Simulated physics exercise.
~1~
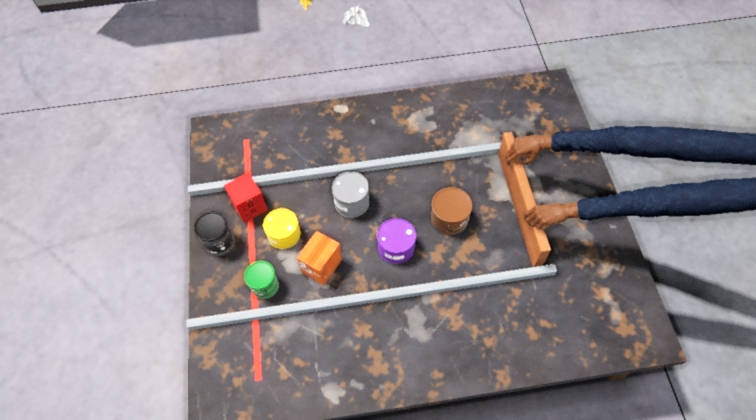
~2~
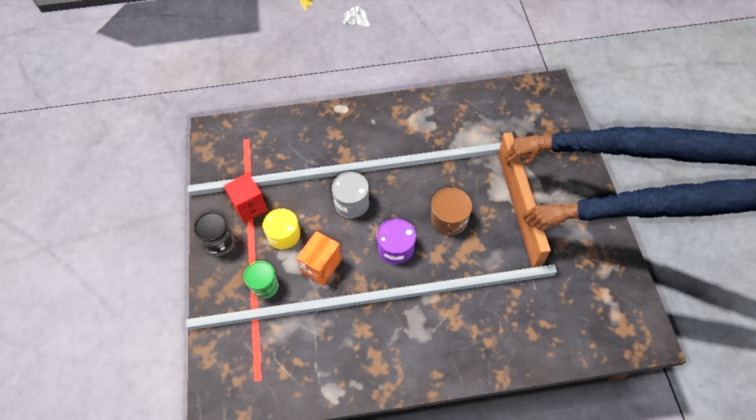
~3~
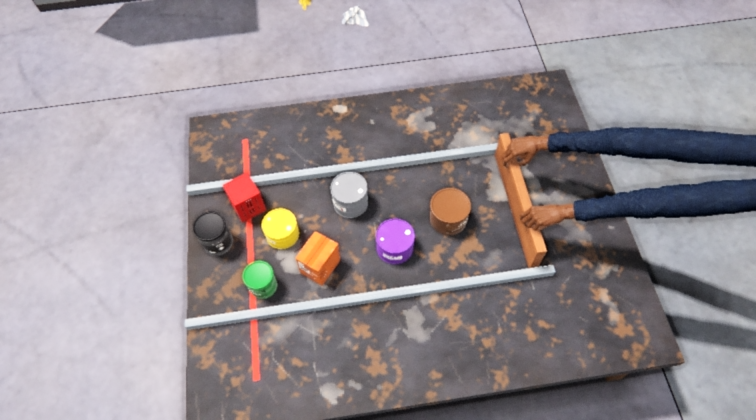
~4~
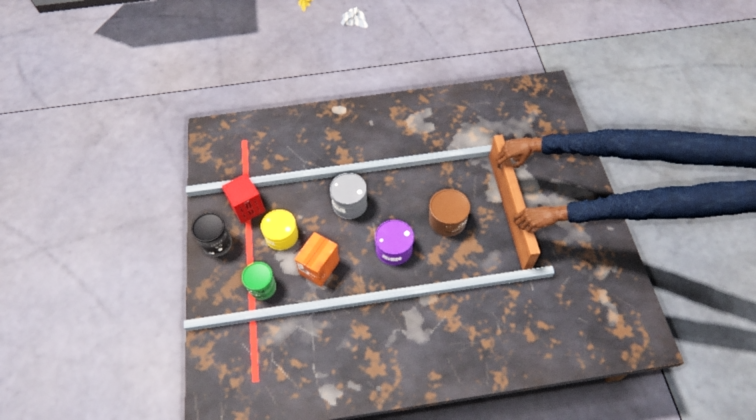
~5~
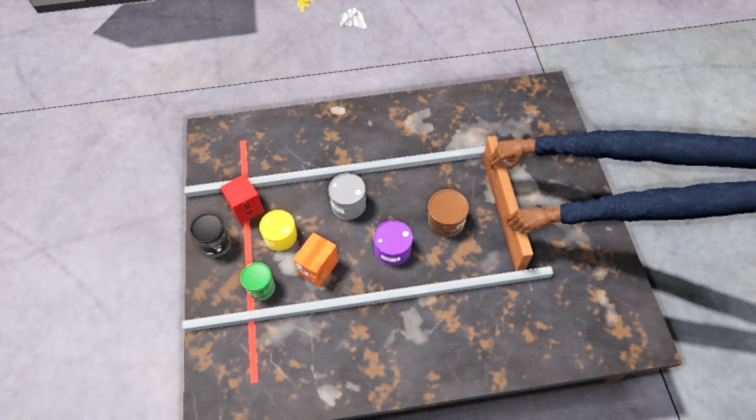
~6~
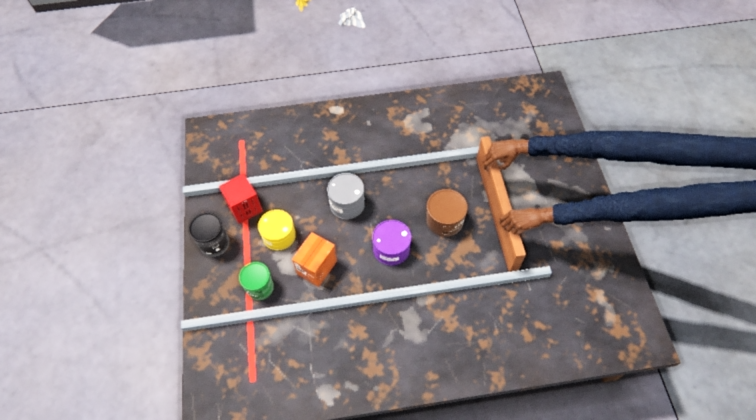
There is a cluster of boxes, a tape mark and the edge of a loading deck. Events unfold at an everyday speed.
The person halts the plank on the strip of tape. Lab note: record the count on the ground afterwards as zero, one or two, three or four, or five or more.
Fallen: One or two.
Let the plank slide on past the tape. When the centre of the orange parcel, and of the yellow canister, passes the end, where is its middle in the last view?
The middle is at (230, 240) when it's the orange parcel, and at (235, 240) when it's the yellow canister.
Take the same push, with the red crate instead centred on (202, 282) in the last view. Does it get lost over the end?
Put there, it simply leaves the top.
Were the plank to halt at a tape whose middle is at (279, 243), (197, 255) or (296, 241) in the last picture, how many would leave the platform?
Going through them in order, you'd see 0, 8 and 0.
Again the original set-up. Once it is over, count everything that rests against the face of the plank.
All in all, 3.
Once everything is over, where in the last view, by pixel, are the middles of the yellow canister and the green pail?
The yellow canister finishes at (194, 229); the green pail finishes at (200, 302).
A little later, none off yet; black pail at rest near (210, 235); red crate at rest near (241, 199); green pail at rest near (257, 282).
Next, none off yet; black pail at rest near (210, 235); red crate at rest near (241, 199); green pail moving near (254, 283).
When it is over, the number that fall off is one or two; down, black pail.
